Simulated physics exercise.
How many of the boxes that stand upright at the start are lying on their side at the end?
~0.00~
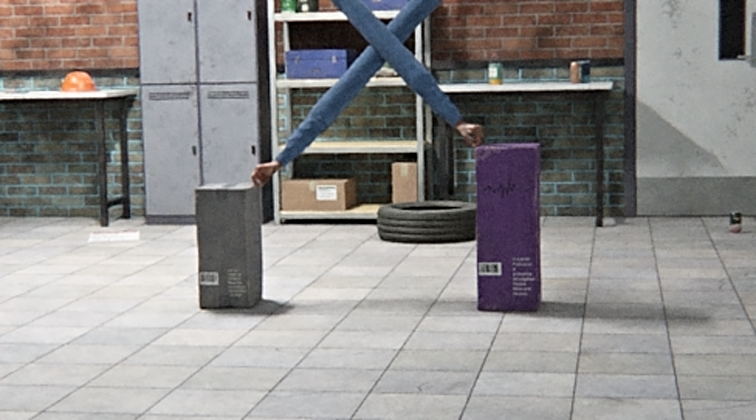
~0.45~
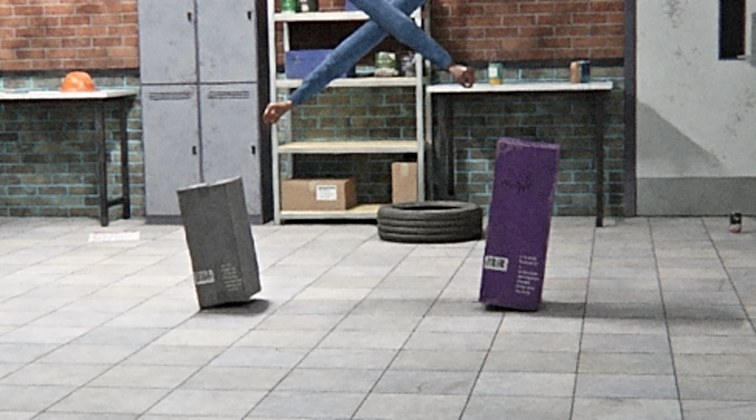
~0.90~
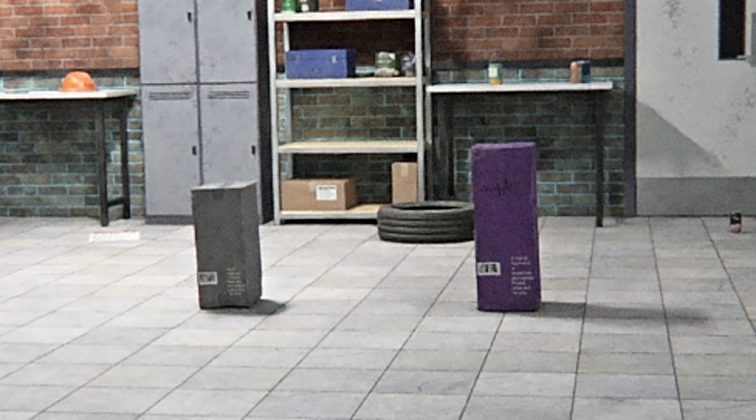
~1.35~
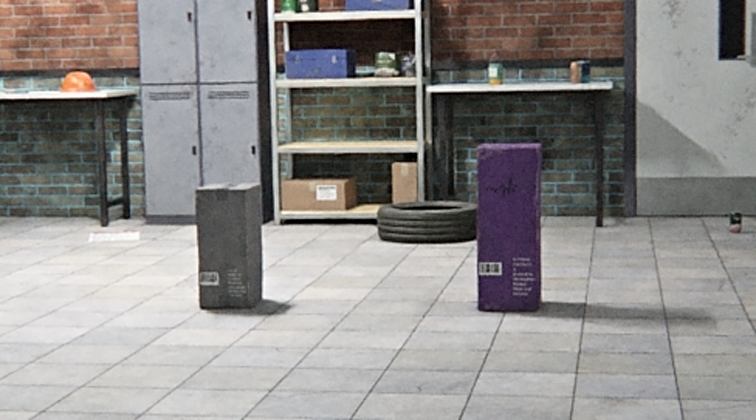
None of them are. Both the grey box and the purple box tip away from upright but rock back and end standing on their bases.
At the start, a grey box and a taller purple box stand upright on the tiled floor of a workshop, with a tire, shelves and lockers behind them. Two crossed arms in blue sleeves reach down, a hand at the top of each box. After the quick shoves, the grey box leans to the left and the purple box leans to the right, while the hands let go and draw back. With the arms gone from view, both boxes rock back onto their bases. They end standing upright, close to where they began.
